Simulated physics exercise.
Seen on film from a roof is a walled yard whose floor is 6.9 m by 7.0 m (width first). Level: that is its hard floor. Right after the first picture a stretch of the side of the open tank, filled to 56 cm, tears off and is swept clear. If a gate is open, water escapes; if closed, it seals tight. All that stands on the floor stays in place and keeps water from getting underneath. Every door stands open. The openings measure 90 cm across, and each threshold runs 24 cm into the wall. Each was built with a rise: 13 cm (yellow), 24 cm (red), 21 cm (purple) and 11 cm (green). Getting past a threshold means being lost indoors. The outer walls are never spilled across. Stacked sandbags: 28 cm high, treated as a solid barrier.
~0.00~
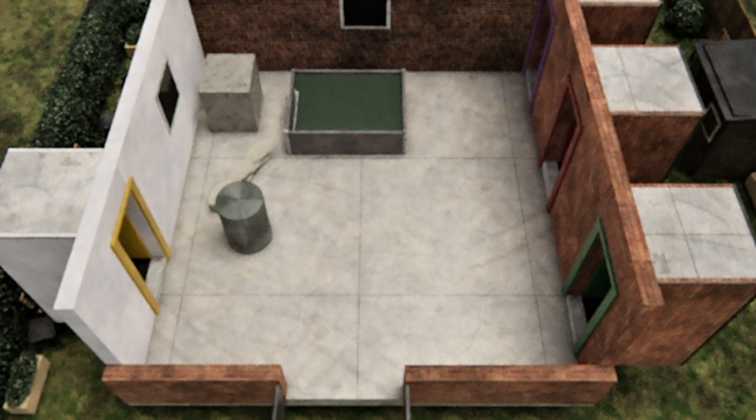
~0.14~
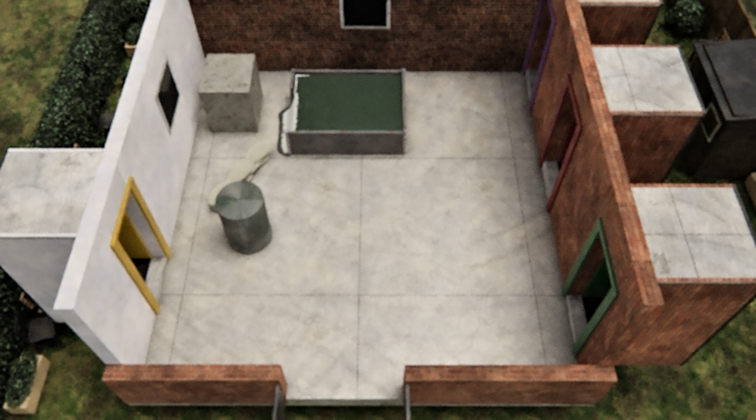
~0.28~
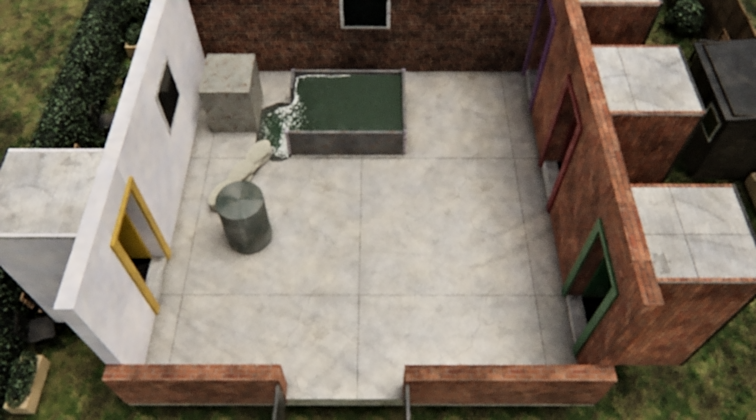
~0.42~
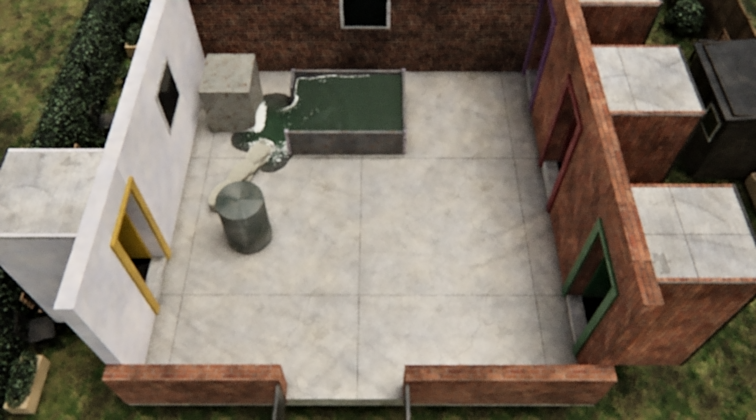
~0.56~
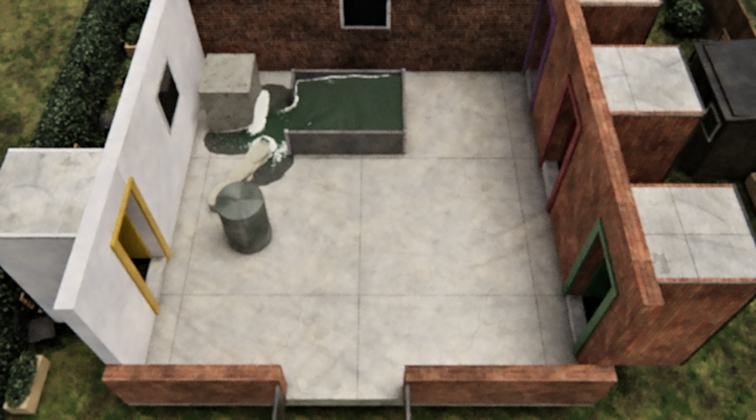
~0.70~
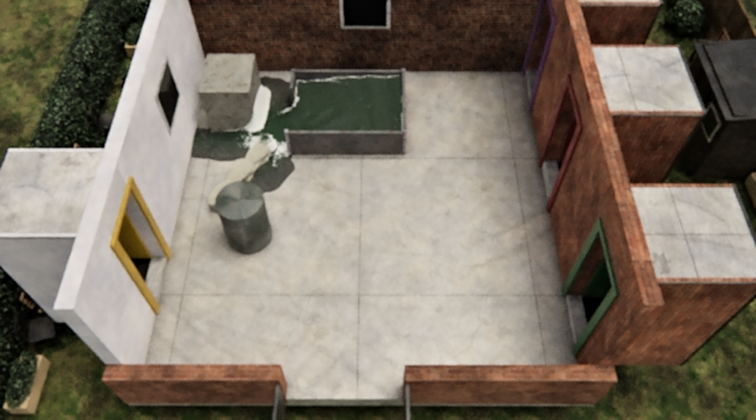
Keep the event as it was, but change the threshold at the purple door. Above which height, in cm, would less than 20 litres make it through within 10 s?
Above roughly 9 cm.
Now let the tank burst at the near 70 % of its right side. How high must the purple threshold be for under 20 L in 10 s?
Then the minimum is about 18 cm.
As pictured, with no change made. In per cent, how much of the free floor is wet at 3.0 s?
Around 35 per cent of the floor.
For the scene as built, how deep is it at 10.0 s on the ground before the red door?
About 3.0 centimetres deep.
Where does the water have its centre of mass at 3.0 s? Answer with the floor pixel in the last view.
At about (294, 141).
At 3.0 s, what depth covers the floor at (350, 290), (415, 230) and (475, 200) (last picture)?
First 1, then 0, then 0 cm.
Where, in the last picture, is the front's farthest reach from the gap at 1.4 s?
Lab note: Front tip approx. (179, 212).
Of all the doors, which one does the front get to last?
Final door: Green.
After 1.4 s water covers 15 % of the floor, deepest (41 cm) near (267, 132); it has not reached the purple door.
After 3.0 s water covers 35 % of the floor, deepest (24 cm) near (274, 145); it has not reached the purple door.
After 10.0 s water covers 85 % of the floor, deepest (9 cm) near (211, 196); 7 cm at the purple door, 0 litres in over its 21 cm threshold.
At the purple door as built, the water arrived by 4.0 s and peaked near 13 cm at 4.4 s.
Run again over the same 10 s with other heights there, 31 litres in over 8 cm, 6 litres over 11 cm. The limit of 20 litres is kept from about 9 cm up.
